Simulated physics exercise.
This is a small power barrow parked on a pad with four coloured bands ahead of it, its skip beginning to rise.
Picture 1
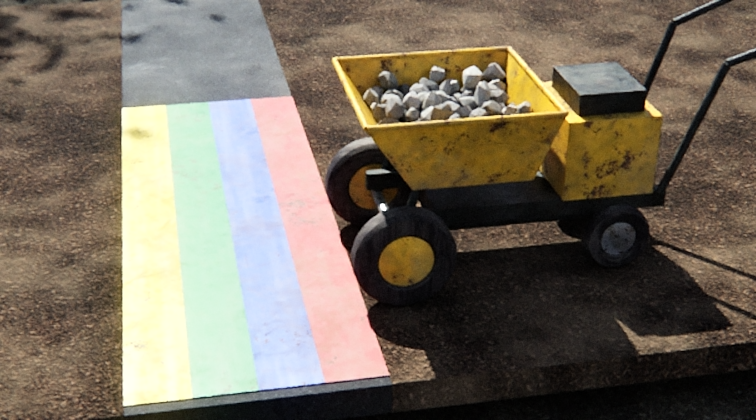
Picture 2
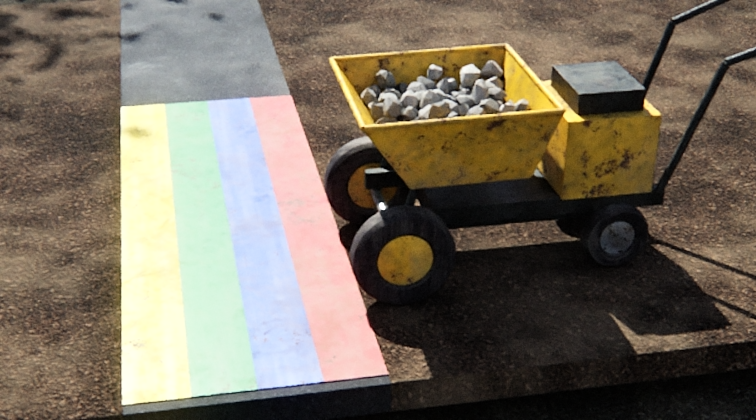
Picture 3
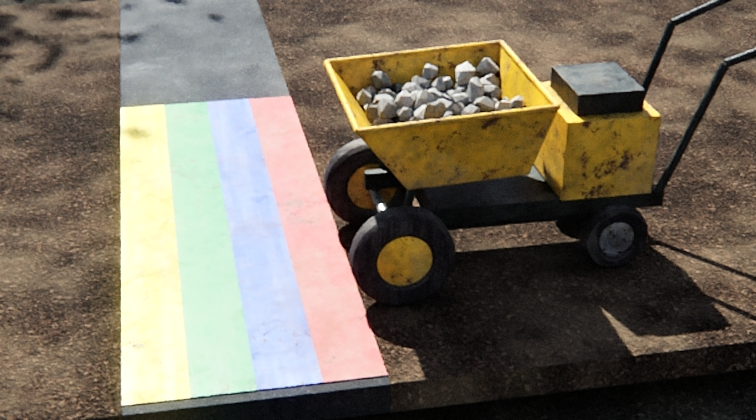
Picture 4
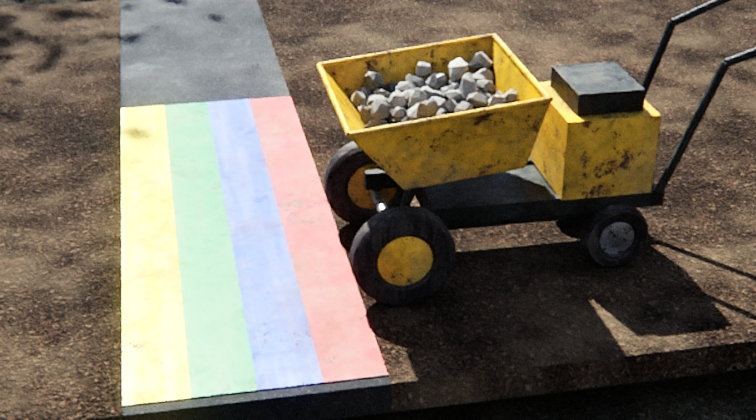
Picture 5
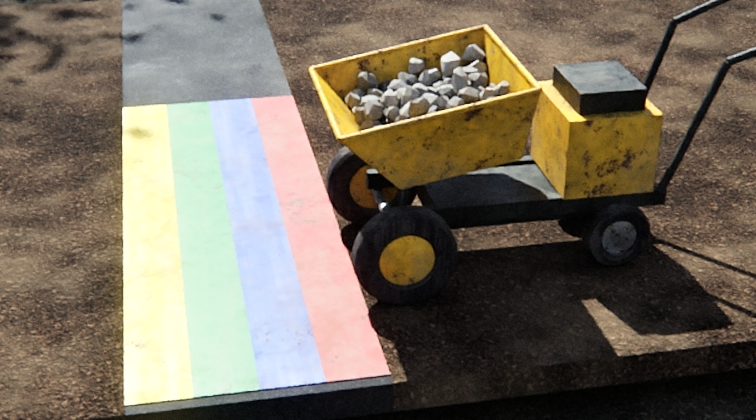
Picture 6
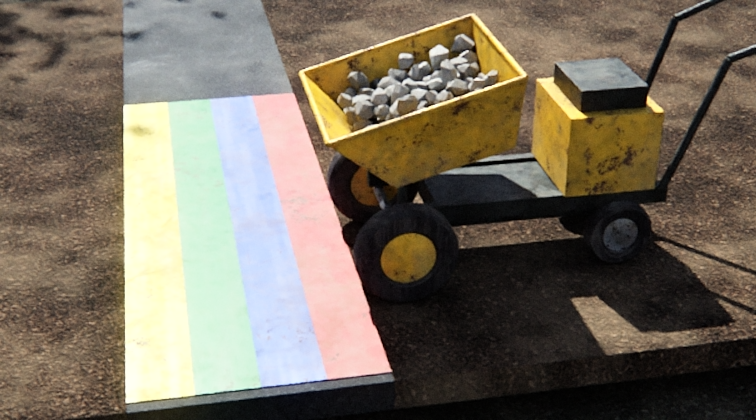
In this clip, a small yellow barrow loaded with broken stones stands beside a pad striped yellow, green, blue and red, and its skip gradually tilts toward the left, its right side rising while the wheels stay in place.
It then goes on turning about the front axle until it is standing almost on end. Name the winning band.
The green band.
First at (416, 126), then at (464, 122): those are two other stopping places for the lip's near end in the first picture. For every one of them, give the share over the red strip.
You'd see close to 0 per cent the first time and close to 40 per cent the next.
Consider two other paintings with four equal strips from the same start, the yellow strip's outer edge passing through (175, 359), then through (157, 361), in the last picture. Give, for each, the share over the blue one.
Roughly 0 percent first, then roughly 0 percent.
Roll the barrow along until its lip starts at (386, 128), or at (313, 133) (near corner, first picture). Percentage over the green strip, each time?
40 %, then 30 %.
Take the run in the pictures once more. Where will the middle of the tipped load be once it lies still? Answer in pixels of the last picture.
Roughly at pixel (204, 268).
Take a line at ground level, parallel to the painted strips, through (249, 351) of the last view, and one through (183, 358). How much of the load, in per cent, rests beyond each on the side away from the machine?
In turn 70 and 20 in a hundred.
Soon, skip tipped steeply; all in the skip.
A while on, skip tipped steeply; nearly all in the skip; a stray few over the blue strip; a small part over the green strip; a stray few falling.
Towards the end, skip tipped right over; about a quarter in the skip; a small part over the blue strip; about half over the green strip; about a quarter over the yellow strip; a small part off the paint.
Finally, skip tipped right over; a small part in the skip; none over the red strip; a small part over the blue strip; about half over the green strip; about a quarter over the yellow strip; a small part off the paint.
